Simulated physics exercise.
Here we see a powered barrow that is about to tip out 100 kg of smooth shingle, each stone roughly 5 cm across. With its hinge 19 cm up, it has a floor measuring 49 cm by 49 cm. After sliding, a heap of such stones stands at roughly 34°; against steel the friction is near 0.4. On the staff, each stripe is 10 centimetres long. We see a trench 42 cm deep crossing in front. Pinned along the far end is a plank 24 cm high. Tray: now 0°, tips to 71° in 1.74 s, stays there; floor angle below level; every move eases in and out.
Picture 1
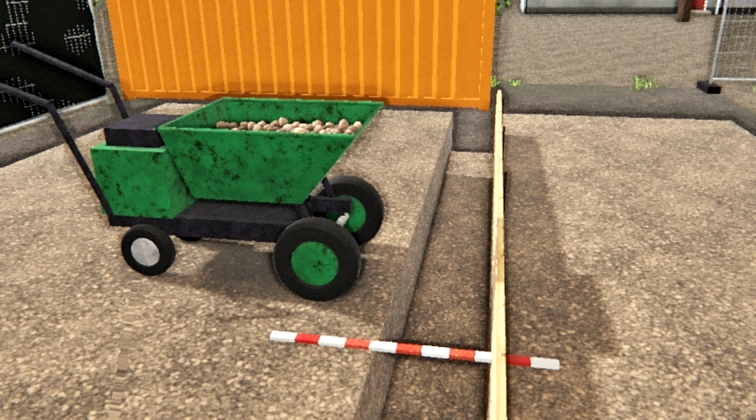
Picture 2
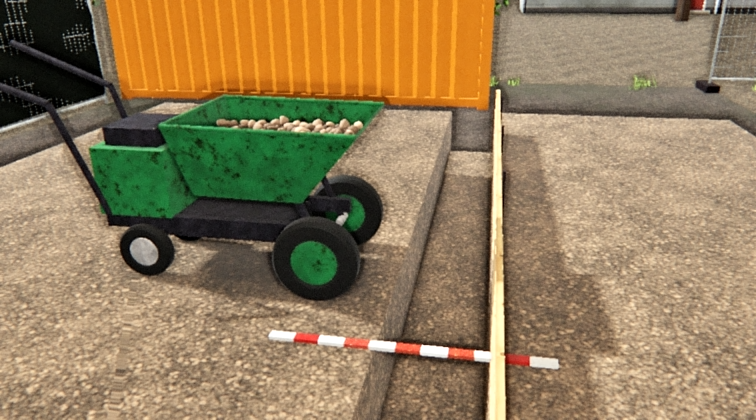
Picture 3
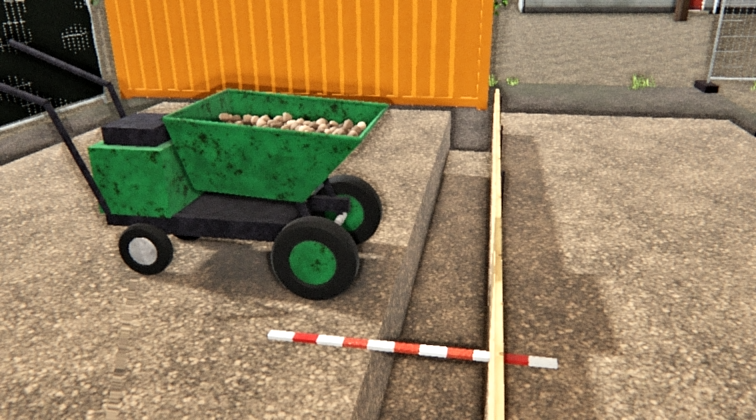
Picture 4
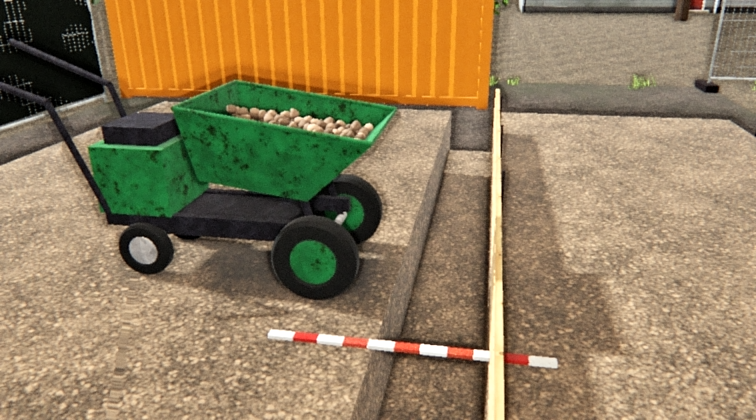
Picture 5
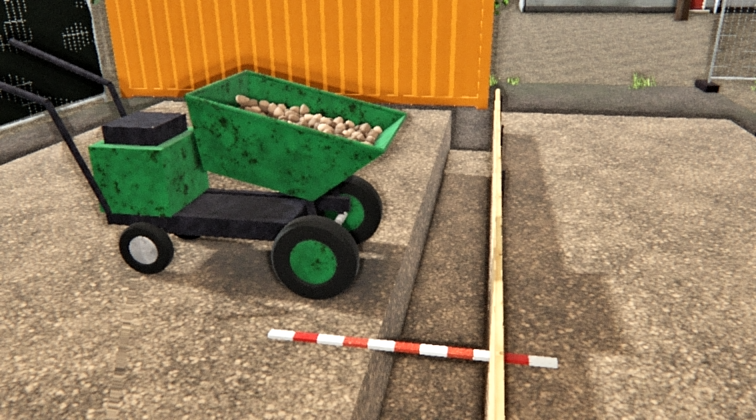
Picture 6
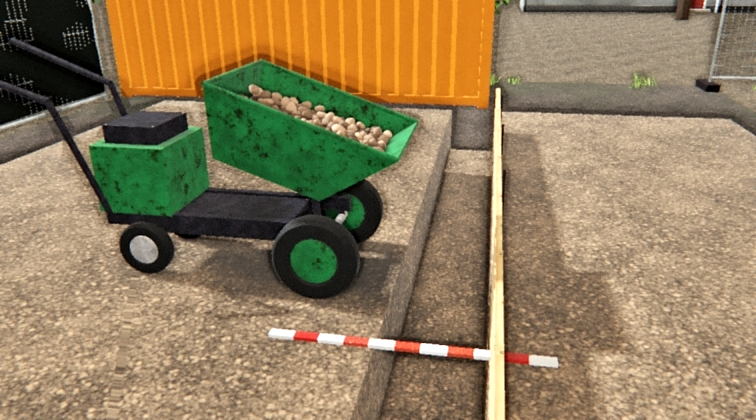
The footage shows a green powered barrow loaded with rounded stones standing left of a shallow trench, near an orange container, as its tray gradually tilts forward to the right, its rear end rising while the wheels stay still.
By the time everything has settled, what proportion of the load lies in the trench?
About 91 percent of the load.
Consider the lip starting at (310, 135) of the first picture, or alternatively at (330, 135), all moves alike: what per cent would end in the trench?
It comes to about 100 and 100 in a hundred.
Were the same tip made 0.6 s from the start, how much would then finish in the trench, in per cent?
Something close to 75 per cent.
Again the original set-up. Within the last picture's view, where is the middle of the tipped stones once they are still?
The tipped stones centre close to (456, 340).
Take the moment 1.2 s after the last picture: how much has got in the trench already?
I'd put it near 45 per cent.
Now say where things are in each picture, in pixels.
In the first picture, the tray is at 0°, its lip at (354, 137); the top of the load is at (320, 130).
In the second picture, the tray is at 1°, its lip at (355, 138); the top of the load is at (321, 130).
In the third picture, the tray is at 4°, its lip at (361, 140); the top of the load is at (280, 123).
In the fourth picture, lip at (371, 144), floor tilted 8°, highest stones at (250, 116).
In the fifth picture, the tray is at 13°, its lip at (384, 151); the top of the load is at (252, 107).
In the sixth picture, lip at (398, 161), floor tilted 20°, highest stones at (262, 98).
Then, 0.7 s after the last picture the floor is at 60°, 100 % in the tray; the foremost stones are at (461, 207).
Then, 1.2 s after the last picture the floor is at 71°, 46 % in the tray, 47 % in the trench, 7 % past the trench; the foremost stones are at (570, 268).
Then, 1.6 s after the last picture the floor is at 71°, 14 % in the tray, 77 % in the trench, 9 % past the trench; the foremost stones are at (618, 281).
Then, 3.5 s after the last picture the floor is at 71°, 0 % in the tray, 91 % in the trench, 9 % past the trench; the foremost stones are at (630, 282).
